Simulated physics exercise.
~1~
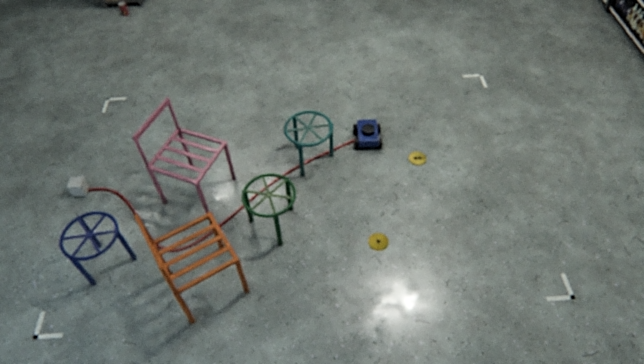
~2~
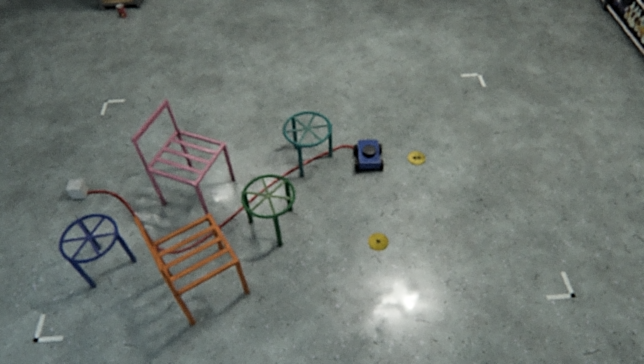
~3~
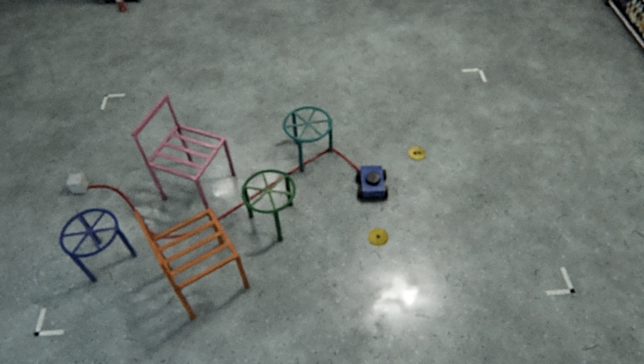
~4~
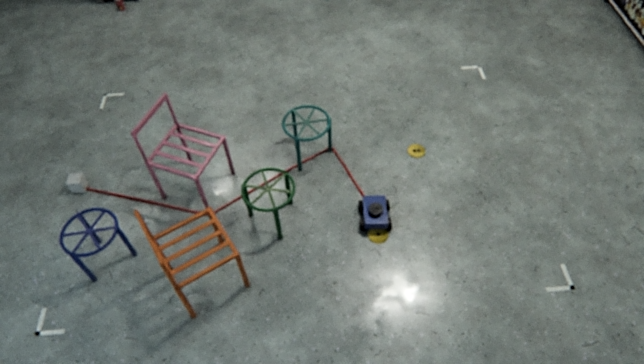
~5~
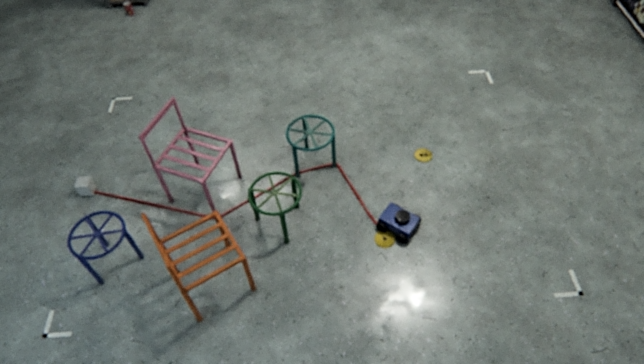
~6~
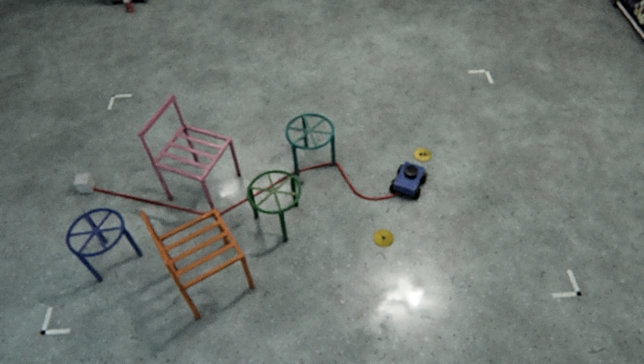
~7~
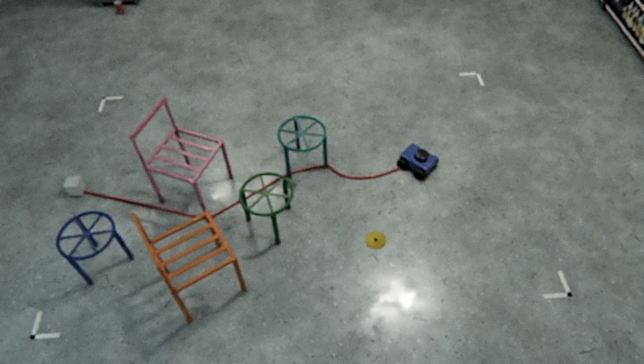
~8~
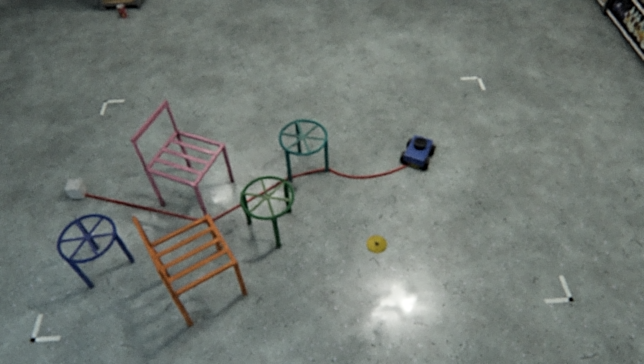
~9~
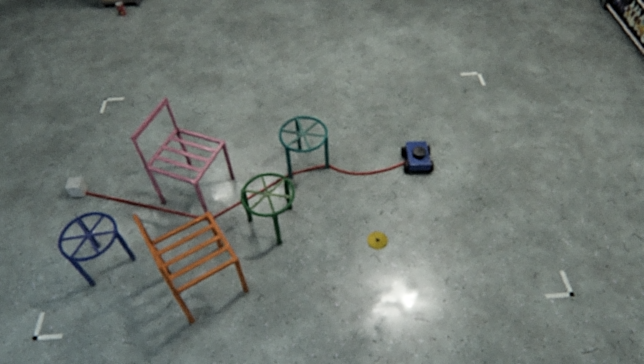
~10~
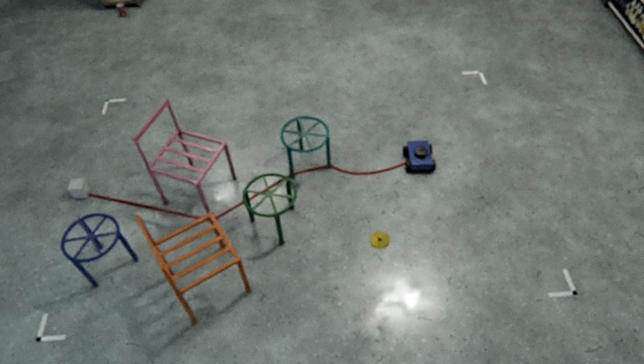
A small blue cart trailing a red lead that wound among two chairs and three stools rolled down the floor to the lower yellow marker, then turned back up and stopped over the other, the lead still trailing behind it.
